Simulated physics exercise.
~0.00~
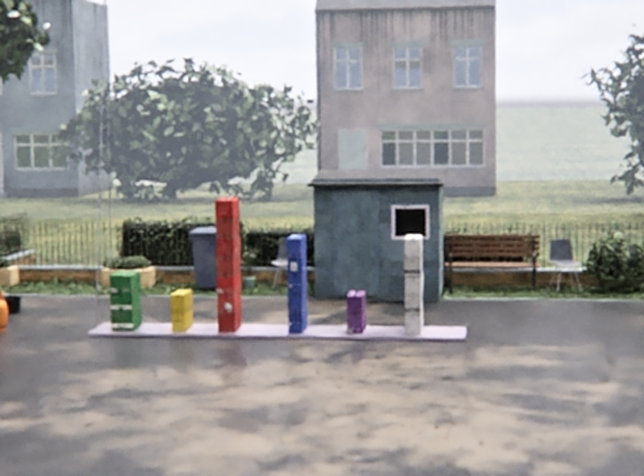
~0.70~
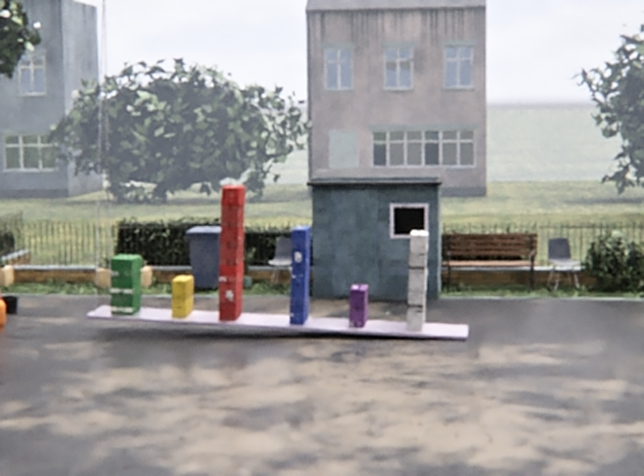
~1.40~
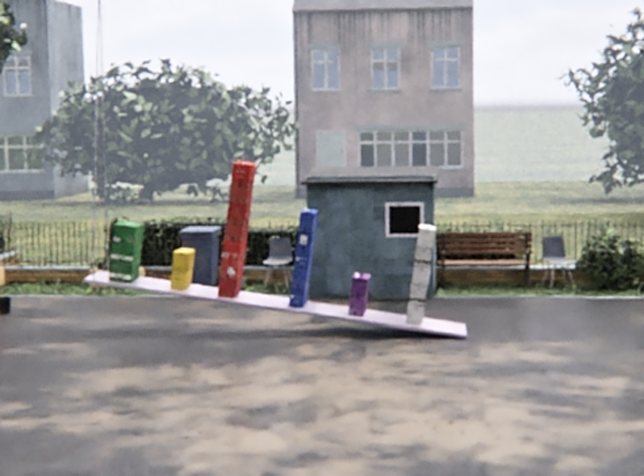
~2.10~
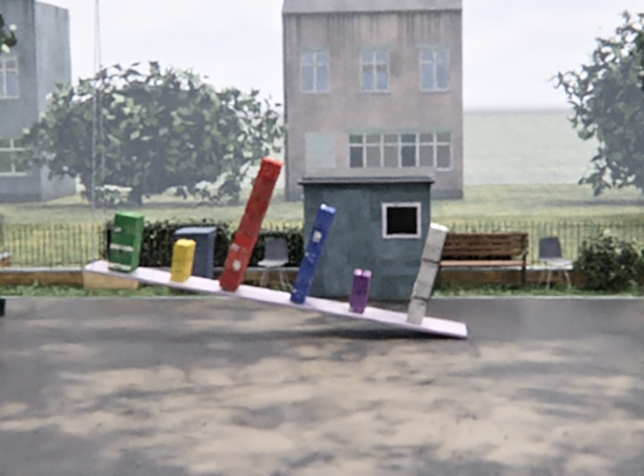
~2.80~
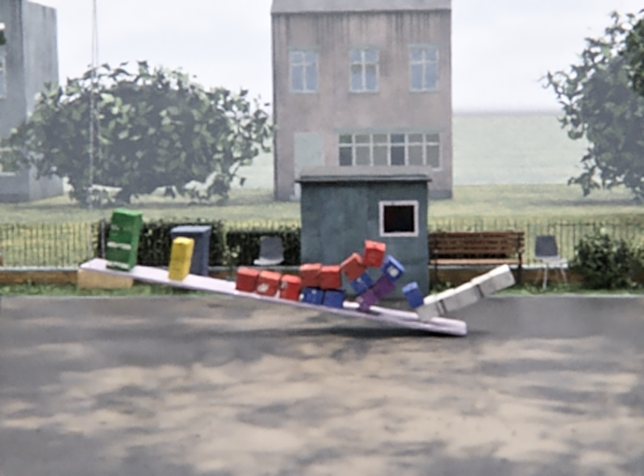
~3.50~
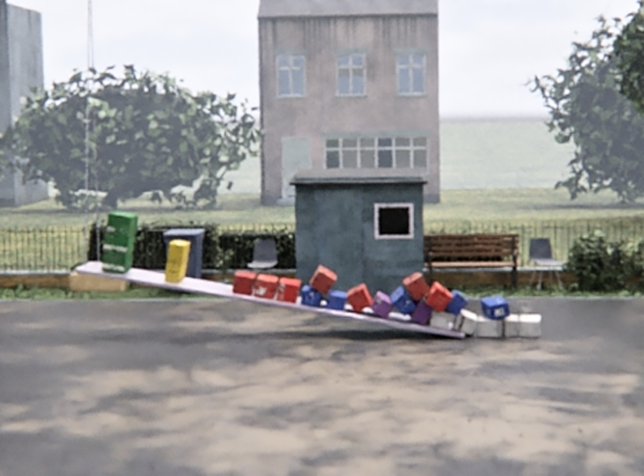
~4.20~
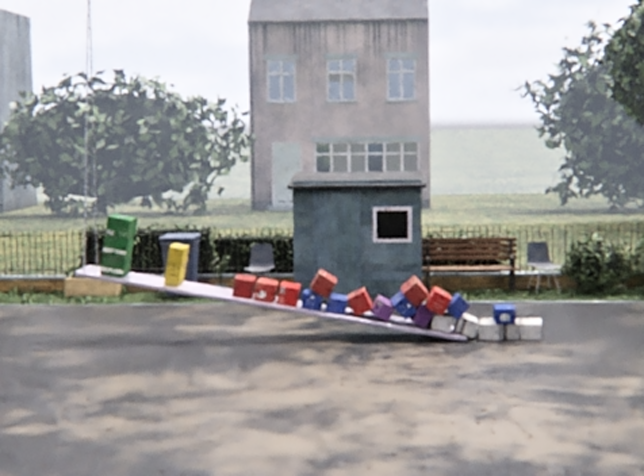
A long pale deck carrying a row of carton columns lies on a paved yard before a dark shed, hedges and a tall building, seen from the side as the view drifts slightly. Green, yellow, red, blue, purple and white piles stand from left to right. The deck's left end rises, and the tall red and blue columns lean right. They topple and break apart, and the white column falls off the low end. Red, blue and purple cartons tumble down the slope and settle in a jumble, while green and yellow remain standing on the tilted deck.
